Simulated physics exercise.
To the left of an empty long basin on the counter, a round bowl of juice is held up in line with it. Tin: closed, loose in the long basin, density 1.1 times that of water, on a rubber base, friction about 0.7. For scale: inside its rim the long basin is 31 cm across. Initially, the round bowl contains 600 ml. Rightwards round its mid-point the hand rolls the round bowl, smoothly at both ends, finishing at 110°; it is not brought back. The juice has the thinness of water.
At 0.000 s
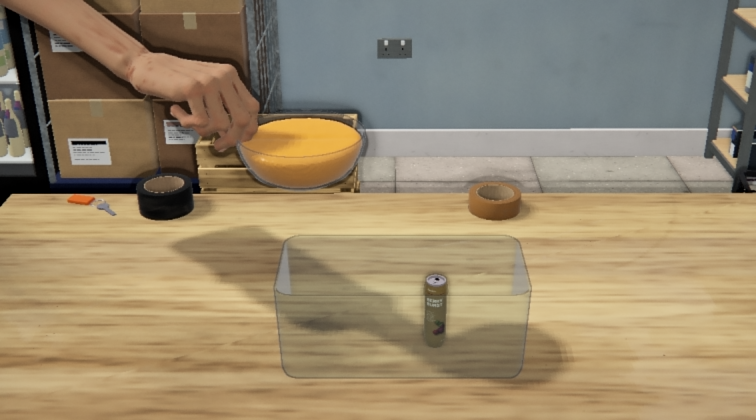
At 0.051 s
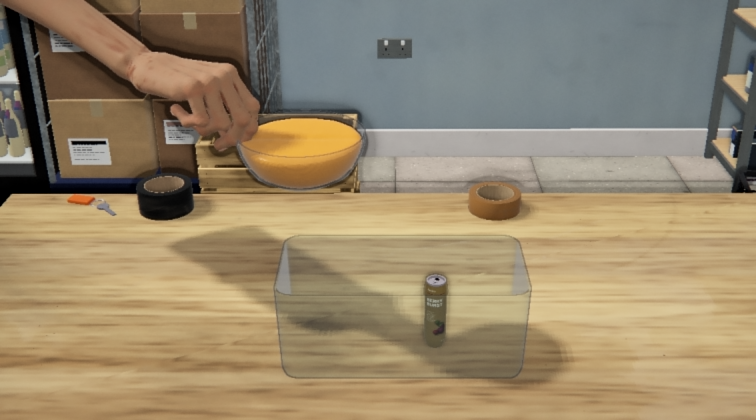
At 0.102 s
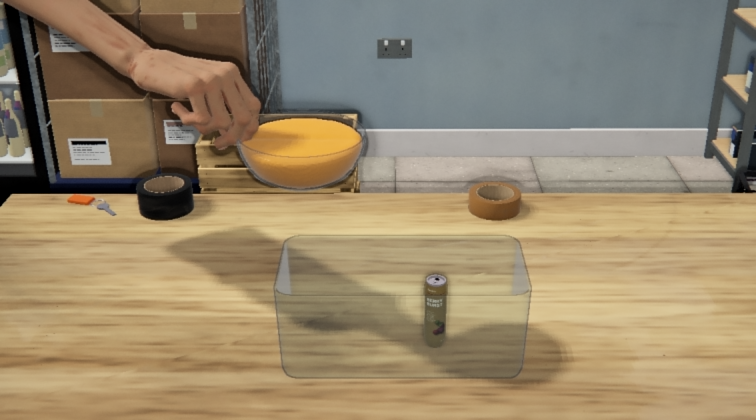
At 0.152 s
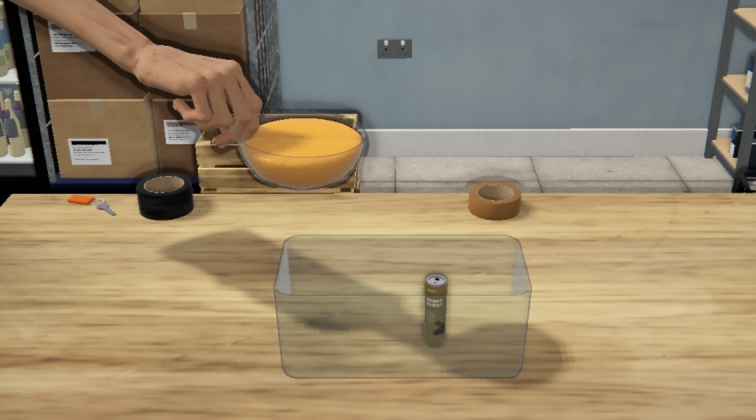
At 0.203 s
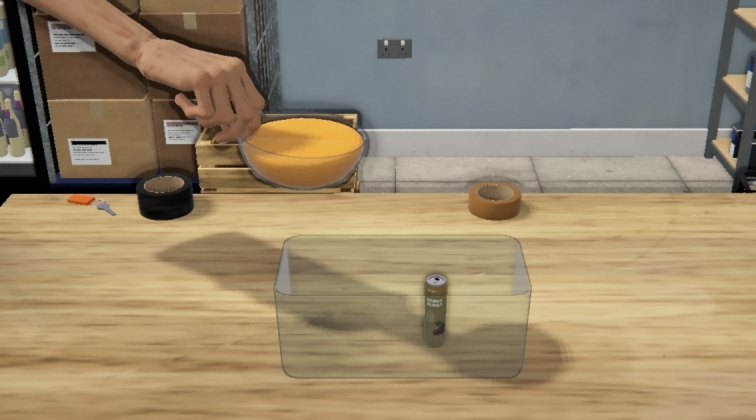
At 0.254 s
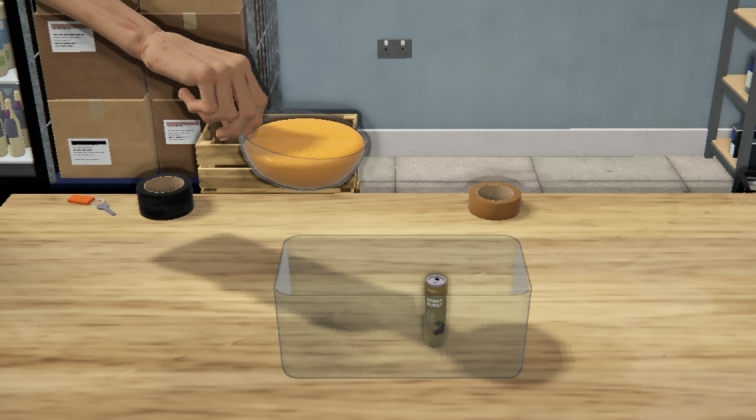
On a wooden counter, a hand slightly tilting a round bowl of orange juice rightwards above a clear basin holding a tin.
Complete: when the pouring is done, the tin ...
... is still on its feet.
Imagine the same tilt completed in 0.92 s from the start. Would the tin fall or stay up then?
Outcome - the tin remains standing.
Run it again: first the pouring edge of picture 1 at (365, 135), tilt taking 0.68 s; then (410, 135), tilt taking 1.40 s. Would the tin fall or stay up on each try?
In the first try it comes down; in the second it remains standing.
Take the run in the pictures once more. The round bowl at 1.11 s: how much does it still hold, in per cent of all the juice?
About 0 per cent.
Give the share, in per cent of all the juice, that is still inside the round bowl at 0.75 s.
Some 34 per cent.
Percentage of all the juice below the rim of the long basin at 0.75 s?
Roughly 28 percent.
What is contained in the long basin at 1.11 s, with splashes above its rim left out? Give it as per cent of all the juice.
Looks like about 96 % of the whole amount.
By 0.75 s the tilt is 61° and 34 per cent is still to pour; the tin stands where it began.
By 1.11 s the tilt is 99° and 0 per cent is still to pour; the tin stands where it began.
By 1.49 s the tilt is 110° and 0 per cent is still to pour; the tin stands where it began.
By 1.90 s the tilt is 110° and 0 per cent is still to pour; the tin stands where it began.
At rest the tin stands where it began.
